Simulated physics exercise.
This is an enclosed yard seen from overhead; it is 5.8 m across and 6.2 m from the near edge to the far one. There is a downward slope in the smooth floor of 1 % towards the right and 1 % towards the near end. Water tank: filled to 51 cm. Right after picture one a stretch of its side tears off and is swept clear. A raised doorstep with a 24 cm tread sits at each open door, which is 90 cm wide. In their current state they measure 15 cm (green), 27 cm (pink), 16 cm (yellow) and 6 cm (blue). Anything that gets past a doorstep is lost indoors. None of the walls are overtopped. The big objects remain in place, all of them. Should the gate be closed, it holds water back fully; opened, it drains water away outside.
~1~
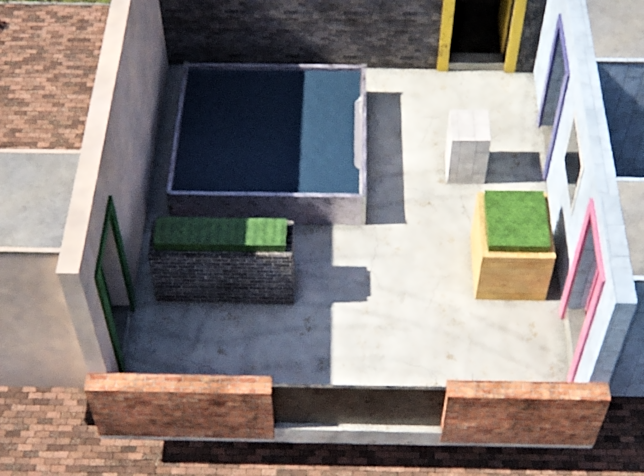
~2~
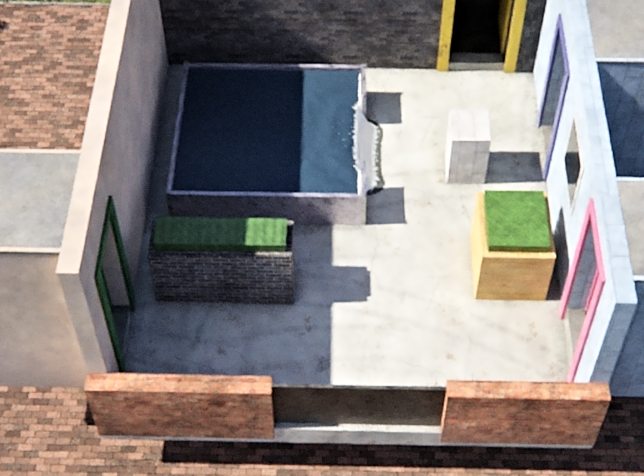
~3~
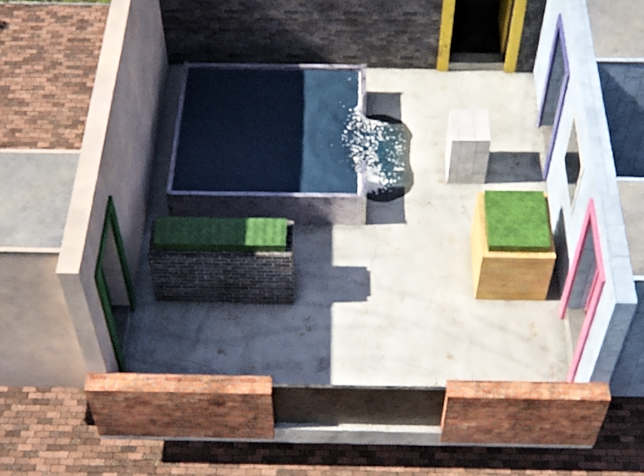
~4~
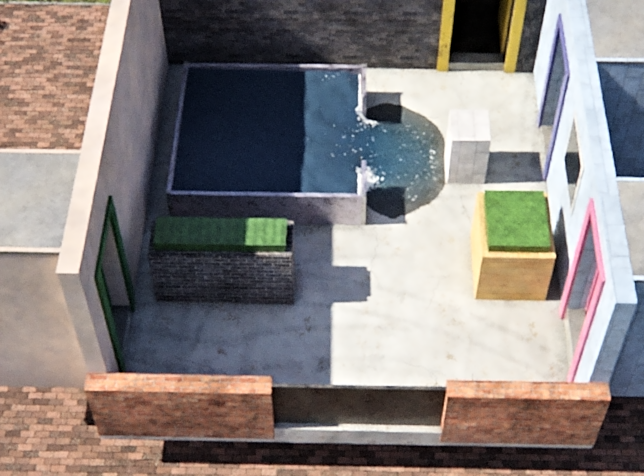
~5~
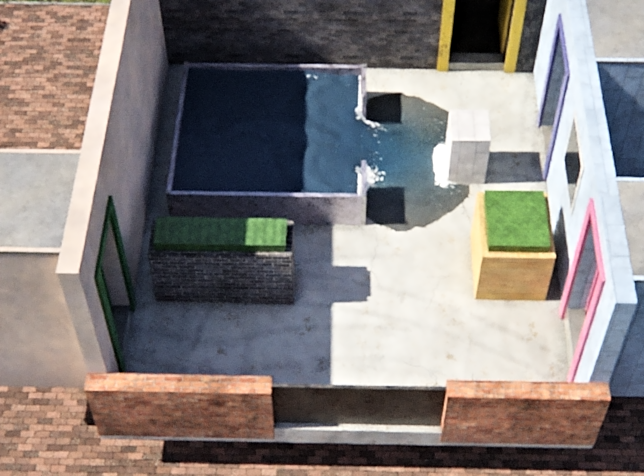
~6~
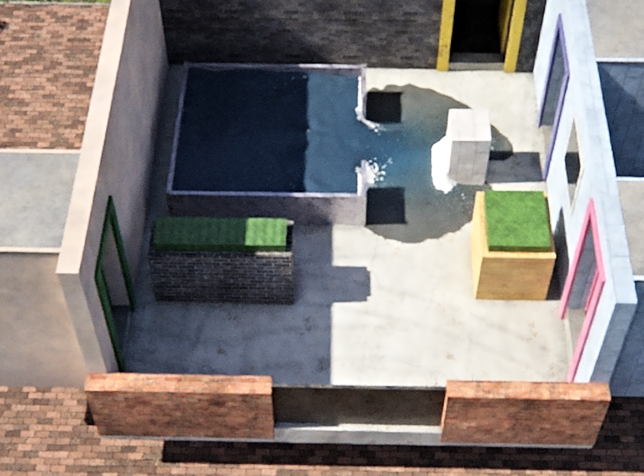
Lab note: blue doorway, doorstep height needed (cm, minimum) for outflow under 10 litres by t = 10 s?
Approx. 20 cm.
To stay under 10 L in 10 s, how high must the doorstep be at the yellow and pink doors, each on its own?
About 25 cm at yellow and 10.5 cm at pink.
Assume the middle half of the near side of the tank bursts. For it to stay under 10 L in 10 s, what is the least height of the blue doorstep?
That way, roughly 11.5 cm.
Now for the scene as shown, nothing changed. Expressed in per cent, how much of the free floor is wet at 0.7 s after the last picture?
I'd estimate about 25 percent.
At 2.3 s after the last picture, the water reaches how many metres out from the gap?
Front distance: Approx. 5.0 m.
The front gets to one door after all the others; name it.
Final door: Green.
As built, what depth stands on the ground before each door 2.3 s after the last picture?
Lab note, depth in cm: Green 0; pink 5; yellow 26; blue 21.
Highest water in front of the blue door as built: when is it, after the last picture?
Peak time: About 2.4 s.
Then, 0.7 s after the last picture water covers 25 % of the floor, deepest (40 cm) near (434, 167); 8 cm at the blue door, 12 litres in over its 6 cm doorstep.
Then, 2.3 s after the last picture water covers 50 % of the floor, deepest (32 cm) near (434, 167); 21 cm at the blue door, 80 litres in over its 6 cm doorstep.
Then, 9.3 s after the last picture water covers 95 % of the floor, deepest (18 cm) near (574, 418); 11 cm at the blue door, 349 litres in over its 6 cm doorstep.
At the blue door as built, the water peaked near 21 cm, 2.3 s after the last picture.
With a doorstep of 16 cm, 37 litres would have come in within the 10 s; with 22 cm, 3 litres. So under 10 litres takes about 20 cm.
